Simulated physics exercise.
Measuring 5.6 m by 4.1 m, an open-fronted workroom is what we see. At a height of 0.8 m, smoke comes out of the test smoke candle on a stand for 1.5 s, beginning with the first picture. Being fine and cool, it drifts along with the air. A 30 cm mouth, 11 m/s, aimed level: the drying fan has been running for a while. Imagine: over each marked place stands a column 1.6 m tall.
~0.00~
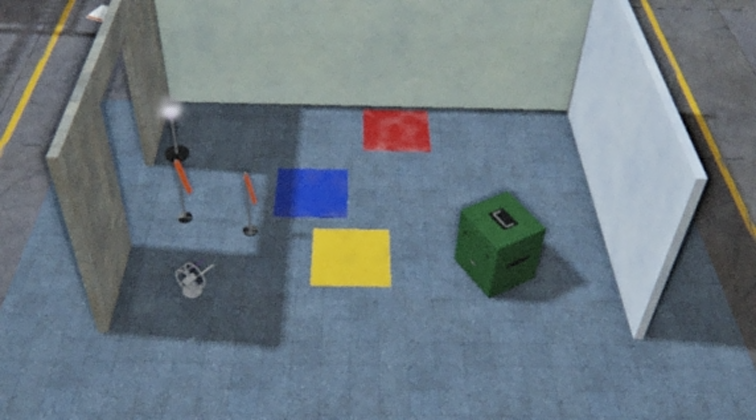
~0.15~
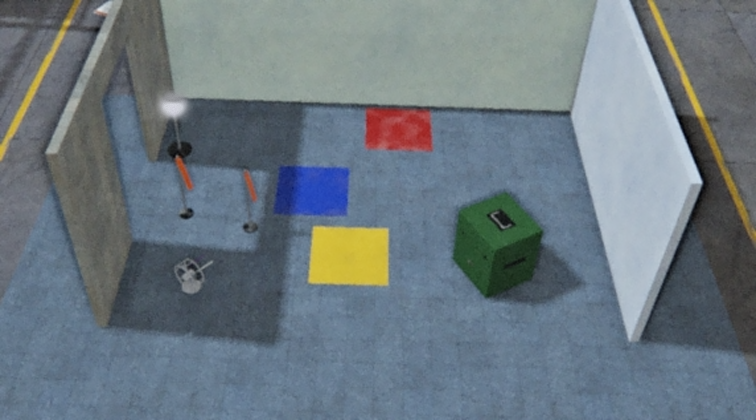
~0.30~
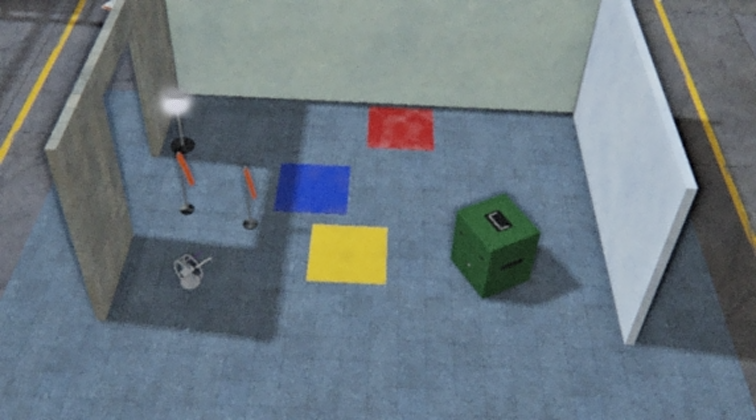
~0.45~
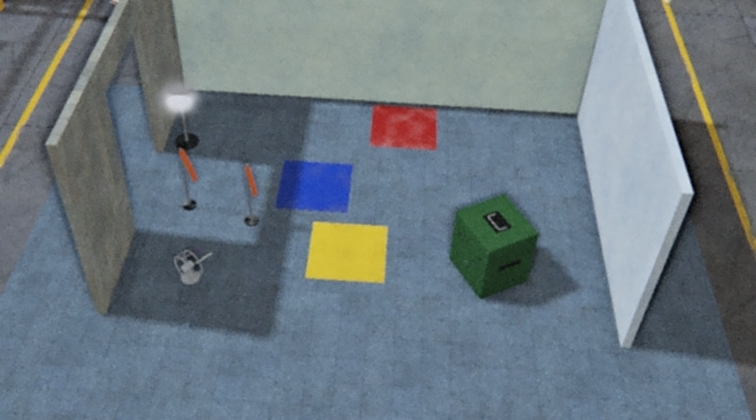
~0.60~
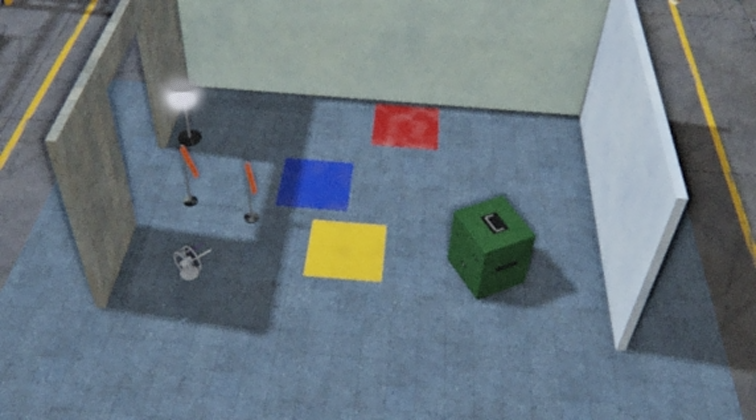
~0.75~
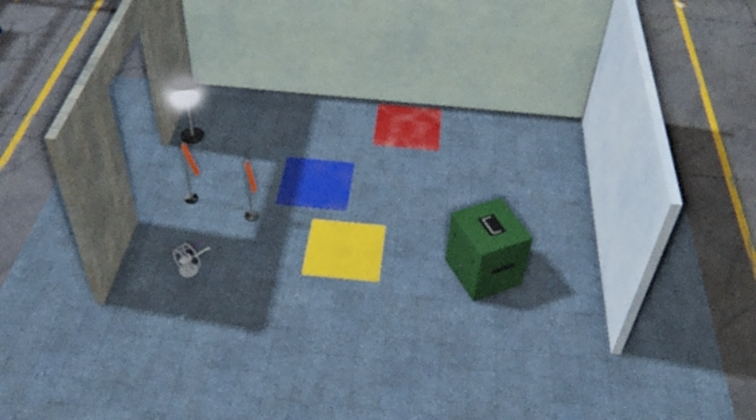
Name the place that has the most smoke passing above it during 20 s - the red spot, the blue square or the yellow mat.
Most of it passes above the blue one.
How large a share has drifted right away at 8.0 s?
About 1 %.
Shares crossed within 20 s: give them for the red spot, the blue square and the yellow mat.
60 % red, 80 % blue, 10 % yellow.
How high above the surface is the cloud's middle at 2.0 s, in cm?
Roughly 100 cm up.
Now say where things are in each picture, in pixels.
In the first frame, the smoke is thickest near (170, 109), the test smoke candle on a stand stands at (171, 118) and the drying fan is at (190, 279).
In the second frame, the smoke is thickest near (173, 104), the blue square is centred on (313, 190), the red spot is centred on (399, 129) and the yellow mat is centred on (350, 255).
In the third frame, the smoke is thickest near (175, 101), a ribbon ends at (193, 185) and a ribbon ends at (255, 198).
In the fourth frame, the smoke is thickest near (179, 97) and the top of a packing case is at (497, 222).
In the fifth frame, the smoke is thickest near (182, 94).
In the sixth frame, the smoke is thickest near (184, 92), a ribbon ends at (198, 175) and a ribbon ends at (255, 192).
By 2.0 s, 0 % has passed over the blue square, 0 % over the red spot and 0 % over the yellow mat; 0 % has left the area, and the middle of the rest is near (184, 96).
By 4.0 s, 0 % has passed over the blue square, 0 % over the red spot and 0 % over the yellow mat; 0 % has left the area, and the middle of the rest is near (208, 114).
By 8.0 s, 41 % has passed over the blue square, 17 % over the red spot and 3 % over the yellow mat; 1 % has left the area, and the middle of the rest is near (288, 137).
By 20.0 s, 81 % has passed over the blue square, 57 % over the red spot and 10 % over the yellow mat; 78 % has left the area, and the middle of the rest is near (261, 122).
